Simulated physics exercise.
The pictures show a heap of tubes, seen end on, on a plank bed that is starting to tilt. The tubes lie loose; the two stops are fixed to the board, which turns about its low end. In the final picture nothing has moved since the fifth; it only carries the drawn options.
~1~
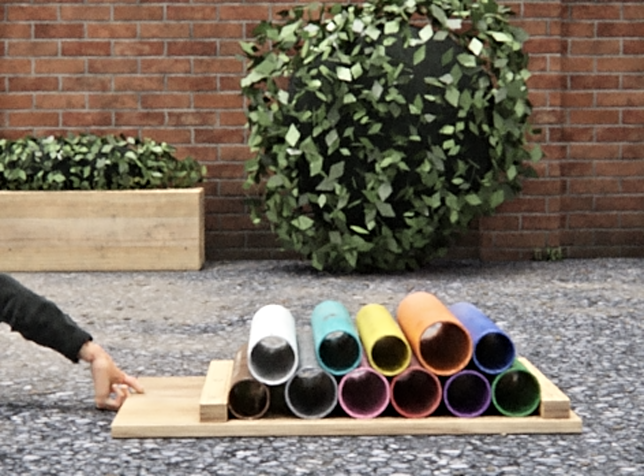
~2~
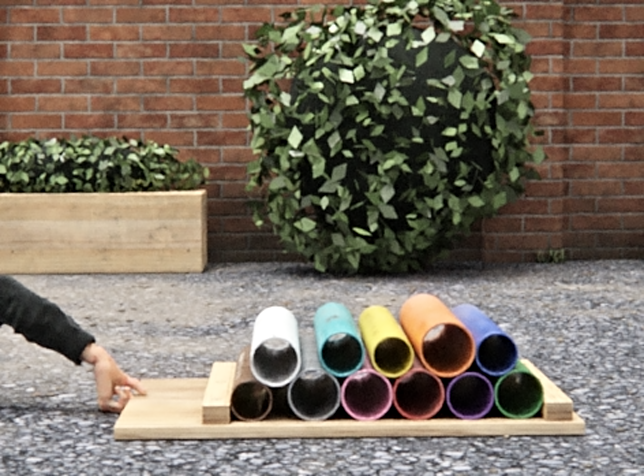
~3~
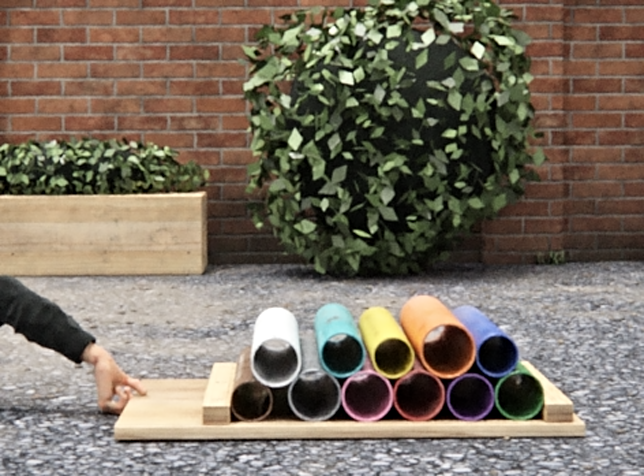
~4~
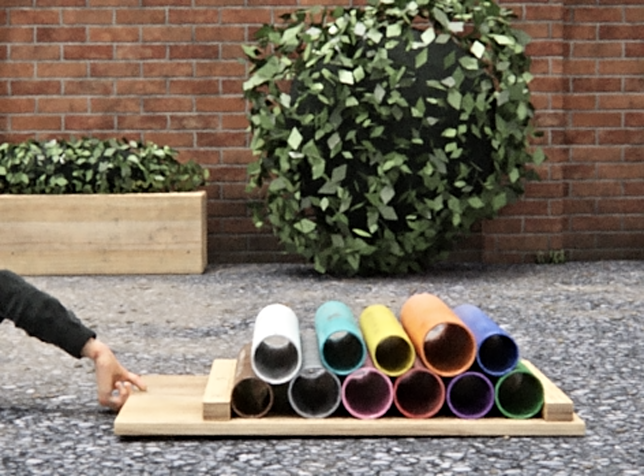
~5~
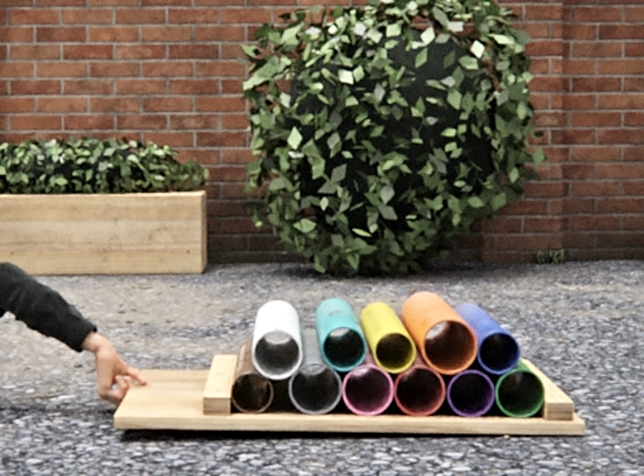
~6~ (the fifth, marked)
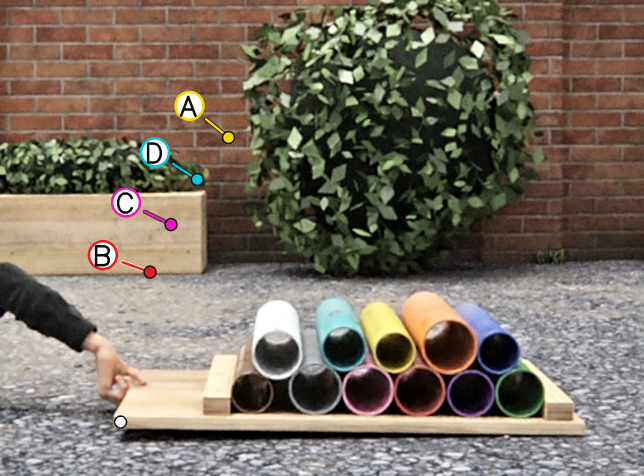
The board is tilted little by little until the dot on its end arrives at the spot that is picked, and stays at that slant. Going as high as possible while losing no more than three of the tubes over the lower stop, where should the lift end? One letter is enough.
Stop at C.
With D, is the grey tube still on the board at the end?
Yes.
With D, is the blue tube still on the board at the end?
No.
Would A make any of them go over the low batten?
At A: Yes.
On the marked copy, A at (229, 138); B at (150, 272); C at (171, 225); D at (197, 179); the white dot at (121, 422).
With C. Early on, board at 16°.
Further on, board at 27°.
At the end, board at 27°, two over the low batten (orange, blue).
As for the rest, A five over the low batten; B none over the low batten; D four over the low batten (orange, blue, turquoise, yellow).
